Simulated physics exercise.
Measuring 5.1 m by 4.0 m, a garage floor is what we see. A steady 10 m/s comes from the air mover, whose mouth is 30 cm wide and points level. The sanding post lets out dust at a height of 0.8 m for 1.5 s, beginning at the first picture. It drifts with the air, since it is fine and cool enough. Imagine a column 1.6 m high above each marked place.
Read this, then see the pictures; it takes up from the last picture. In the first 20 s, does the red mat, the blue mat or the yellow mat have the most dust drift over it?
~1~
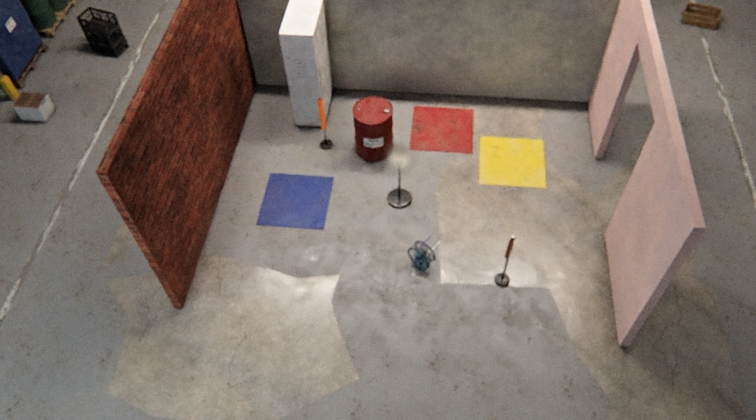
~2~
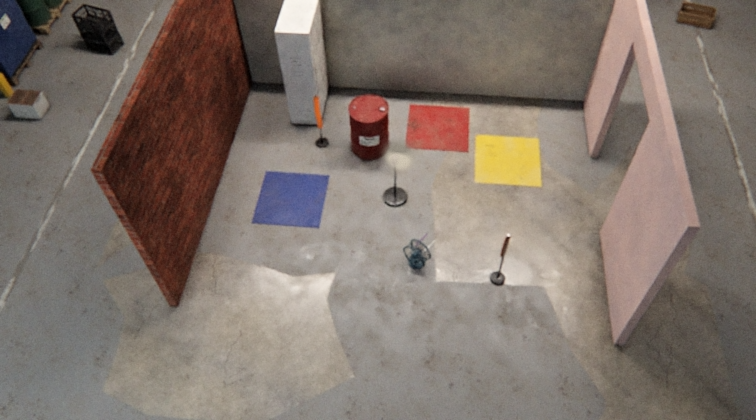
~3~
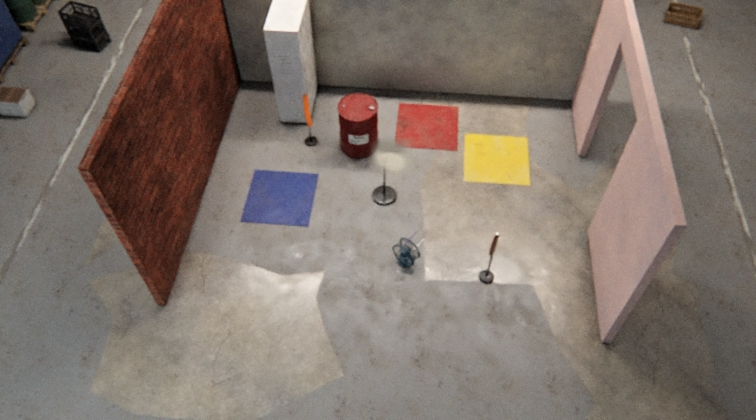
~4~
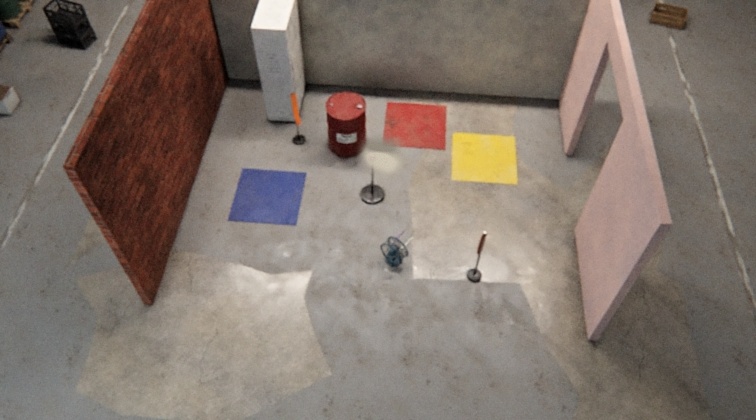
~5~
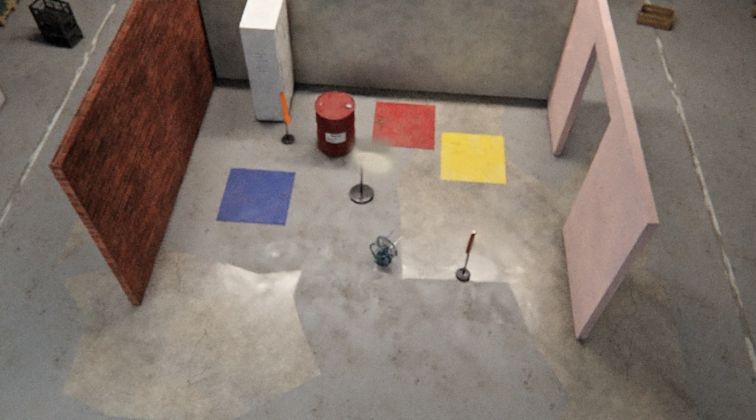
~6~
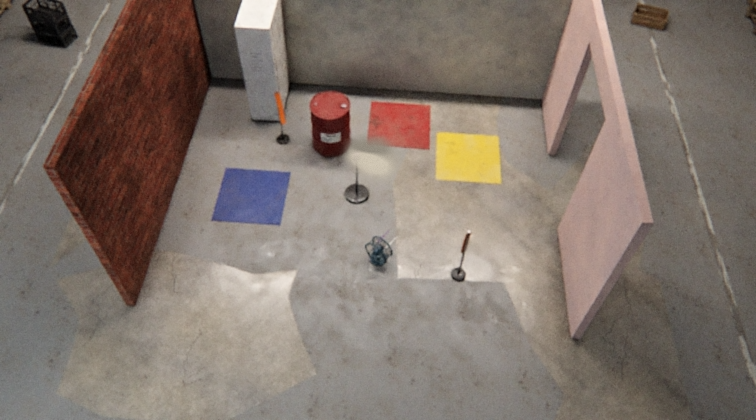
The yellow one.
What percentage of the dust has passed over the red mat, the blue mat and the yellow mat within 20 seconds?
Around 4 % for red, 0 % for blue, 100 % for yellow.
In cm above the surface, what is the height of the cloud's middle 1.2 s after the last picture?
Roughly 80 cm up.
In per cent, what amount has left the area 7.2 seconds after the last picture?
Around 80 percent at that point.
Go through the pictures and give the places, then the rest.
The dust is thickest near (400, 157), the sanding post stands at (399, 165) and the air mover is at (422, 255), in the first picture.
The dust is thickest near (399, 156), the red mat is centred on (438, 128), the yellow mat is centred on (508, 160) and the blue mat is centred on (292, 199), in the second picture.
The dust is thickest near (391, 155), a ribbon ends at (491, 254) and a ribbon ends at (310, 126), in the third picture.
The dust is thickest near (382, 155), the top of a barrel is at (346, 105) and the top of a machine is at (274, 8), in the fourth picture.
The dust is thickest near (373, 155), in the fifth picture.
The dust is thickest near (371, 156), a ribbon ends at (463, 252) and a ribbon ends at (284, 124), in the sixth picture.
Then, 1.2 s after the last picture we count, 0 % has passed over the red mat, 1 % over the yellow mat and 0 % over the blue mat, with 100 % still about or yet to come, and the middle of the rest is near (398, 164).
Then, 3.2 s after the last picture we count, 0 % has passed over the red mat, 67 % over the yellow mat and 0 % over the blue mat, with 90 % still about or yet to come, and the middle of the rest is near (475, 121).
Then, 7.2 s after the last picture we count, 3 % has passed over the red mat, 97 % over the yellow mat and 0 % over the blue mat, with 18 % still about or yet to come, and the middle of the rest is near (339, 16).
Then, 19.2 s after the last picture we count, 4 % has passed over the red mat, 98 % over the yellow mat and 0 % over the blue mat, with 6 % still about or yet to come.
